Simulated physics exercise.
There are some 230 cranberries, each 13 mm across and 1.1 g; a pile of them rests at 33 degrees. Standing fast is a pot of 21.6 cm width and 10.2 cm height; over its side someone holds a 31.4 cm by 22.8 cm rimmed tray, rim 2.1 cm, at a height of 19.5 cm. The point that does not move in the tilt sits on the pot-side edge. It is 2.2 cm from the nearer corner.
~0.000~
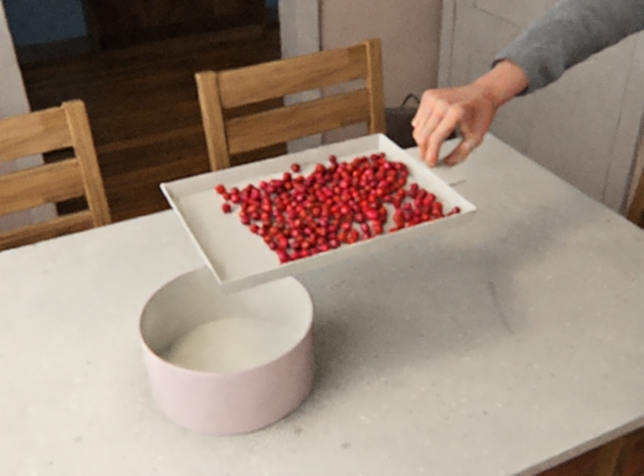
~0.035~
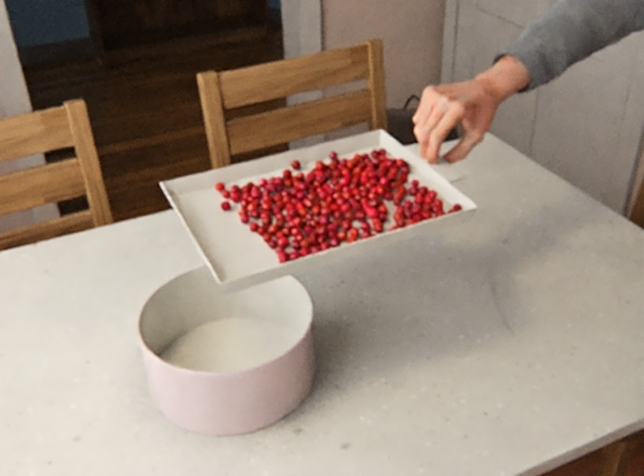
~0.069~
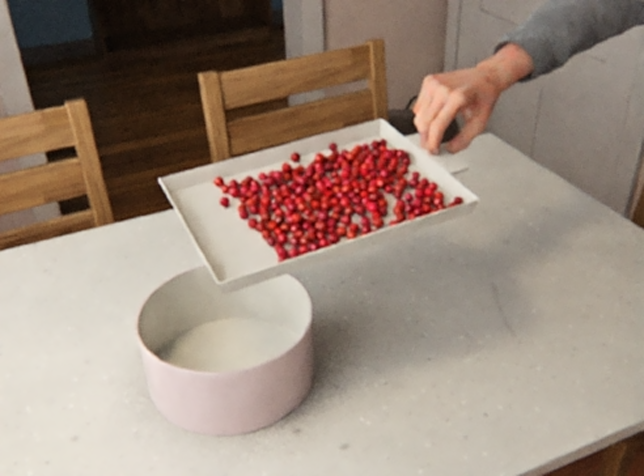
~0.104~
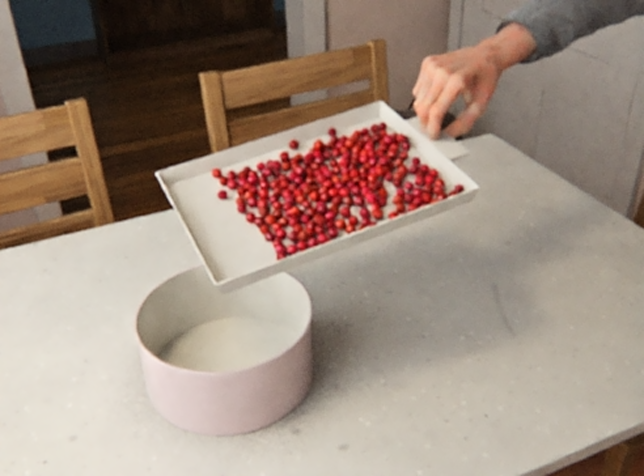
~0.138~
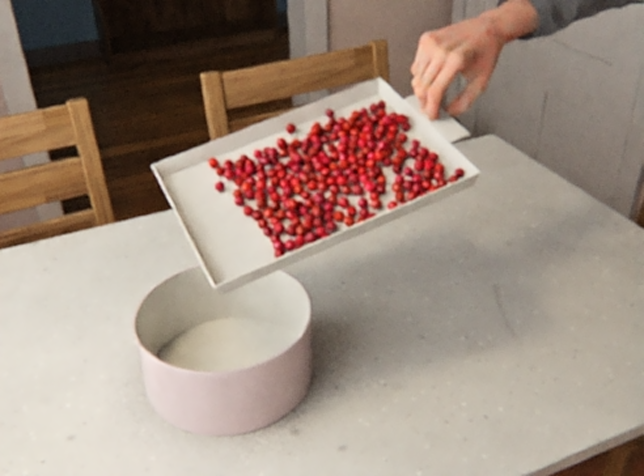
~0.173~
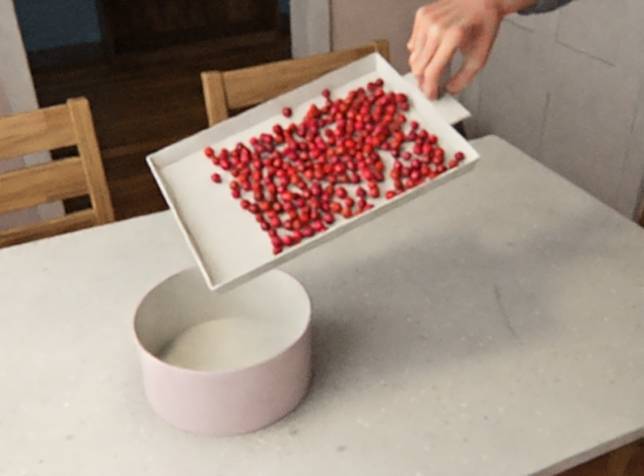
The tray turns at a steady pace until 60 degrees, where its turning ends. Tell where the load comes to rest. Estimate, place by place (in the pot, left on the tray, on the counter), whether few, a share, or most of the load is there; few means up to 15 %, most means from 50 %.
My estimate: Pot: Few, left on the tray: A share, counter: Most.
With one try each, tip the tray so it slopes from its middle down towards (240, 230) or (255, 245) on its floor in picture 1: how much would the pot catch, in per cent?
Estimate: Some 10 % and some 5 % respectively.
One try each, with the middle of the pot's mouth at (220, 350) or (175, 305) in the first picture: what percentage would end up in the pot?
First try about 40 per cent, second try about 0 per cent.
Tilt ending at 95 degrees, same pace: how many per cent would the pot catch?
I'd put it at close to 0 per cent.
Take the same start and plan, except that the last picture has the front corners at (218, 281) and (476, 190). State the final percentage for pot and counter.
Pot 0; counter 25.
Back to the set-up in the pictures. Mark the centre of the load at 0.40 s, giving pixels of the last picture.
At about (282, 140).
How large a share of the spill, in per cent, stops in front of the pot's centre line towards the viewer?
Share: Some 100 %.
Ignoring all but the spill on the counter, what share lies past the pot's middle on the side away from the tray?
I'd put it at close to 100 per cent.
Then, at 0.31 s, tilt 42 degrees; the tray holds 100 %, the pot 0 %.
After 0.40 s, tilt 56 degrees; the tray holds 100 %, the pot 0 %.
After 0.63 s, tilt 60 degrees; the tray holds 55 %, the pot 0 %.
In the end, at 1.8 s, pot 0 %, tray 30 %, counter 65 %.
